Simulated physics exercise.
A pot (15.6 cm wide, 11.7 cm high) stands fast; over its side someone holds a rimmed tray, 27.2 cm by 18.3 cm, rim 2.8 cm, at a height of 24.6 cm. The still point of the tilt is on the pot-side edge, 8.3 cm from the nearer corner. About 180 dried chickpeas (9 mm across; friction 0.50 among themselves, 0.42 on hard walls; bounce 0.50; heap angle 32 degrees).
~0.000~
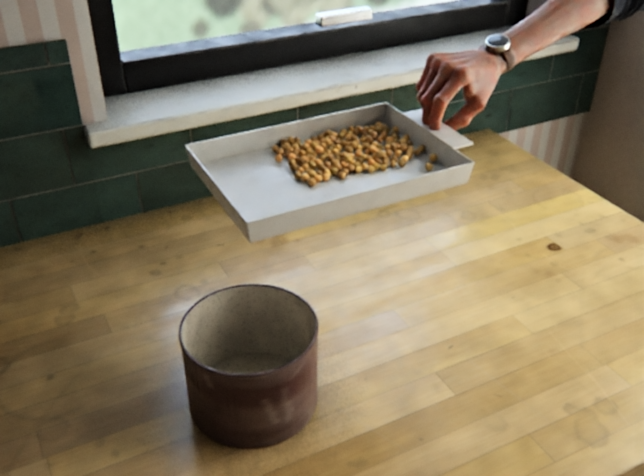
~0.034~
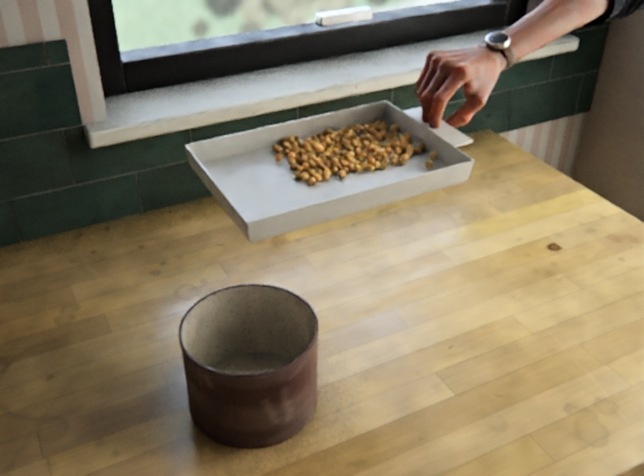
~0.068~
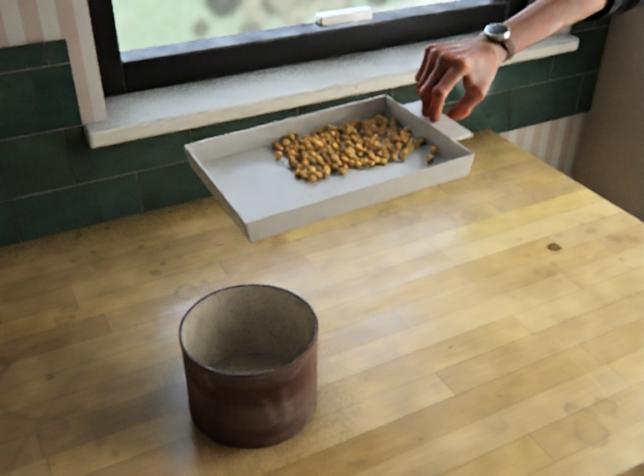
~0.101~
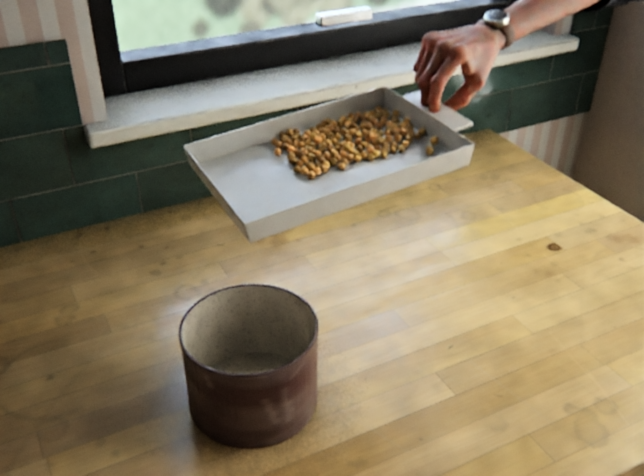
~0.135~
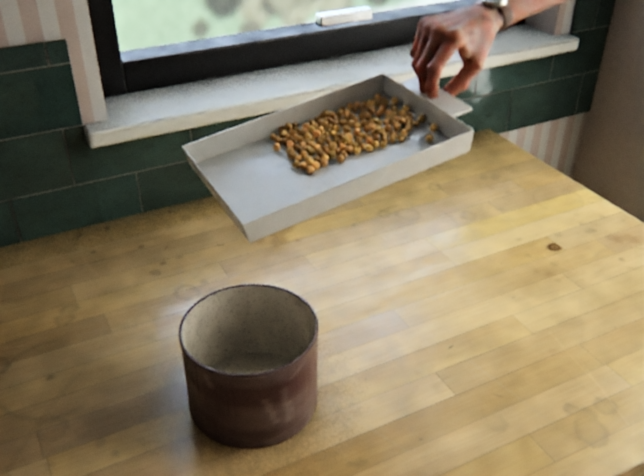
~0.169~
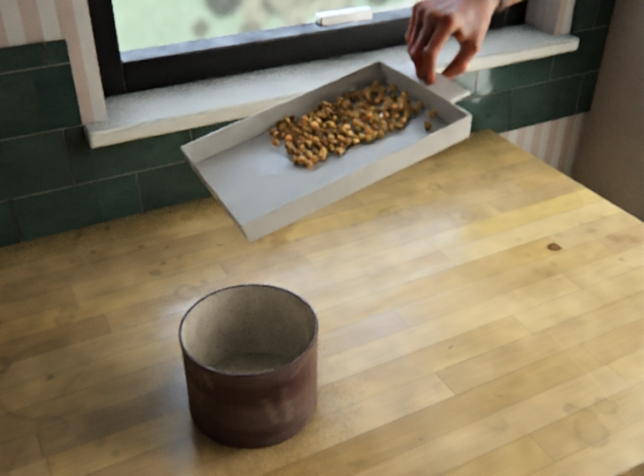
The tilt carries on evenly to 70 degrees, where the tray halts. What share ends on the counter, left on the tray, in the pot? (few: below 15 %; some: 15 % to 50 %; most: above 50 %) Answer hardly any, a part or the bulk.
Counter: A part, tray: The bulk, pot: Hardly any.
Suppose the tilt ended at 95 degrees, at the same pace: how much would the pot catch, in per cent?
It would be near 15 per cent.
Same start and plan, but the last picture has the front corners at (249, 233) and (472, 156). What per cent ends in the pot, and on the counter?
Pot 20, counter 0.
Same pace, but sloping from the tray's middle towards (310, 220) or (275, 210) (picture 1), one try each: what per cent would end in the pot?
About 35 and 20 per cent.
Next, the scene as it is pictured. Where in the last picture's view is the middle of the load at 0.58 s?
Around (221, 149).
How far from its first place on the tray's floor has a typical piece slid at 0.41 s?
Some 2 cm.
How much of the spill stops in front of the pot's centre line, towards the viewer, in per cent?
About 10 per cent.
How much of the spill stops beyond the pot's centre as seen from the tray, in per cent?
About 100 per cent.
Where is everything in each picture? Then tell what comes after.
In the first picture, tray tilt 0 degrees, front corners at (249, 219) and (470, 162); middle of the pieces at (348, 150); pot at (249, 326).
In the second picture, tray tilt 1 degrees, front corners at (249, 220) and (470, 160); middle of the pieces at (348, 148).
In the third picture, tray tilt 2 degrees, front corners at (248, 220) and (470, 153); middle of the pieces at (348, 144).
In the fourth picture, tray tilt 5 degrees, front corners at (247, 220) and (470, 144), lowest corner left front; middle of the pieces at (347, 138).
In the fifth picture, tray tilt 9 degrees, front corners at (245, 221) and (469, 130), lowest corner left front; middle of the pieces at (346, 129).
In the sixth picture, tray tilt 13 degrees, front corners at (243, 222) and (467, 115), lowest corner left front; middle of the pieces at (344, 120); pot at (249, 326). Its pace works out near 120 degrees a second.
After 0.41 s, tilt 41 degrees; the tray holds 100 %, the pot 0 %.
After 0.58 s, tilt 62 degrees; the tray holds 100 %, the pot 0 %.
Then, at 0.86 s, tilt 70 degrees; the tray holds 60 %, the pot 0 %.
In the end, at 1.7 s, counter 40 %, tray 60 %, pot 0 %.
